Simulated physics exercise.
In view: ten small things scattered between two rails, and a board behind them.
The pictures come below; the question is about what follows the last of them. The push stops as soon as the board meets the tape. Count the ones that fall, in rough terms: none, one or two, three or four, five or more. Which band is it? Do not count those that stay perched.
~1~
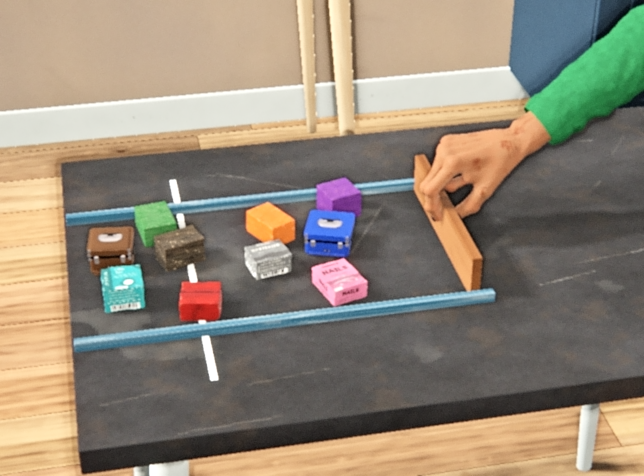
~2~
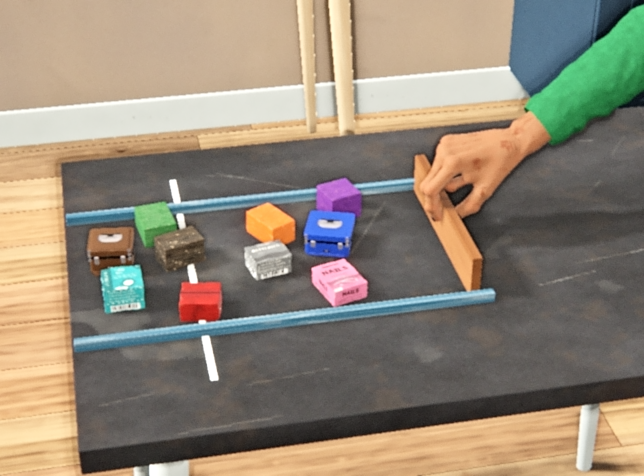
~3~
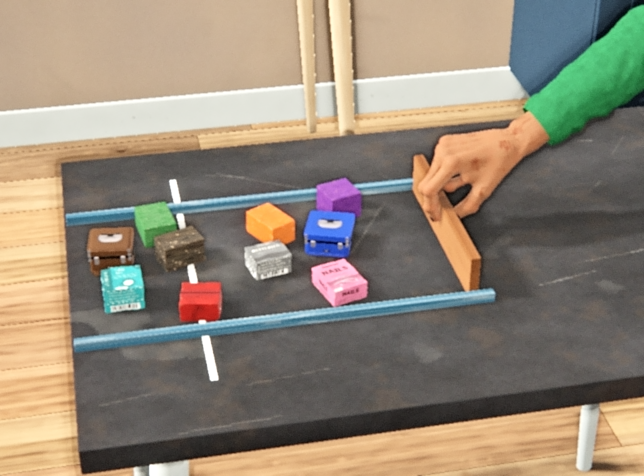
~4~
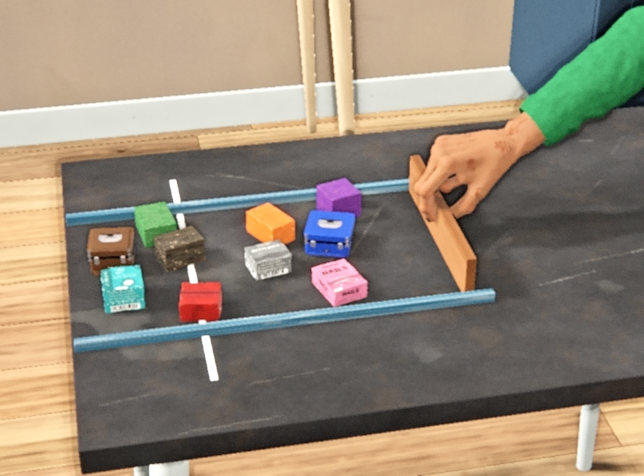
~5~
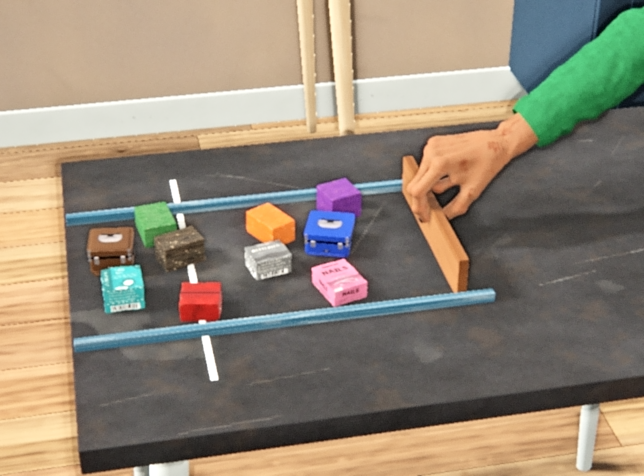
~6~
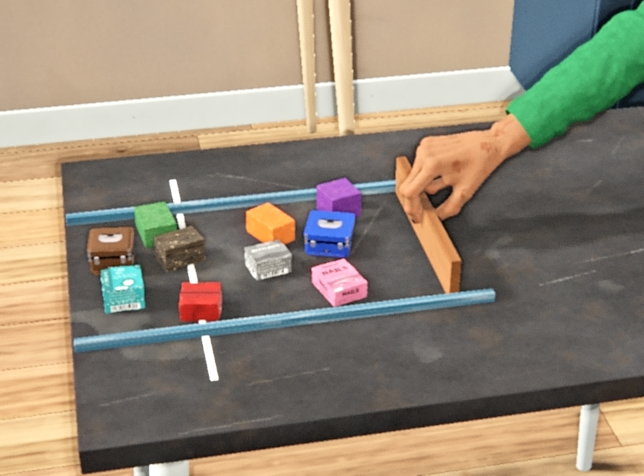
The push will send none off the table.
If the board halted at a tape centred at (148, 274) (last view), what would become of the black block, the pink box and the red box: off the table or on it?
Going in order, the black block keeps its spot, then the pink box keeps its spot, then the red box keeps its spot.
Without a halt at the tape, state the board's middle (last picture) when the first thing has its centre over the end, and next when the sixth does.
Its centre point is roughly (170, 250) and later (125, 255).
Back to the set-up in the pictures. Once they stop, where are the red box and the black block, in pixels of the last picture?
Final centres, in order: Near (143, 315), near (127, 261).
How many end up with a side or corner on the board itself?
Tally at the end: 3.
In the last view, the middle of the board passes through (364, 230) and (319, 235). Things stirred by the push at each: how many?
At the first place 1, at the second 5.
Soon after, none off yet; brown case at rest near (112, 251); turquoise box at rest near (123, 289); green block at rest near (156, 224).
At rest, the number that fall off is zero.
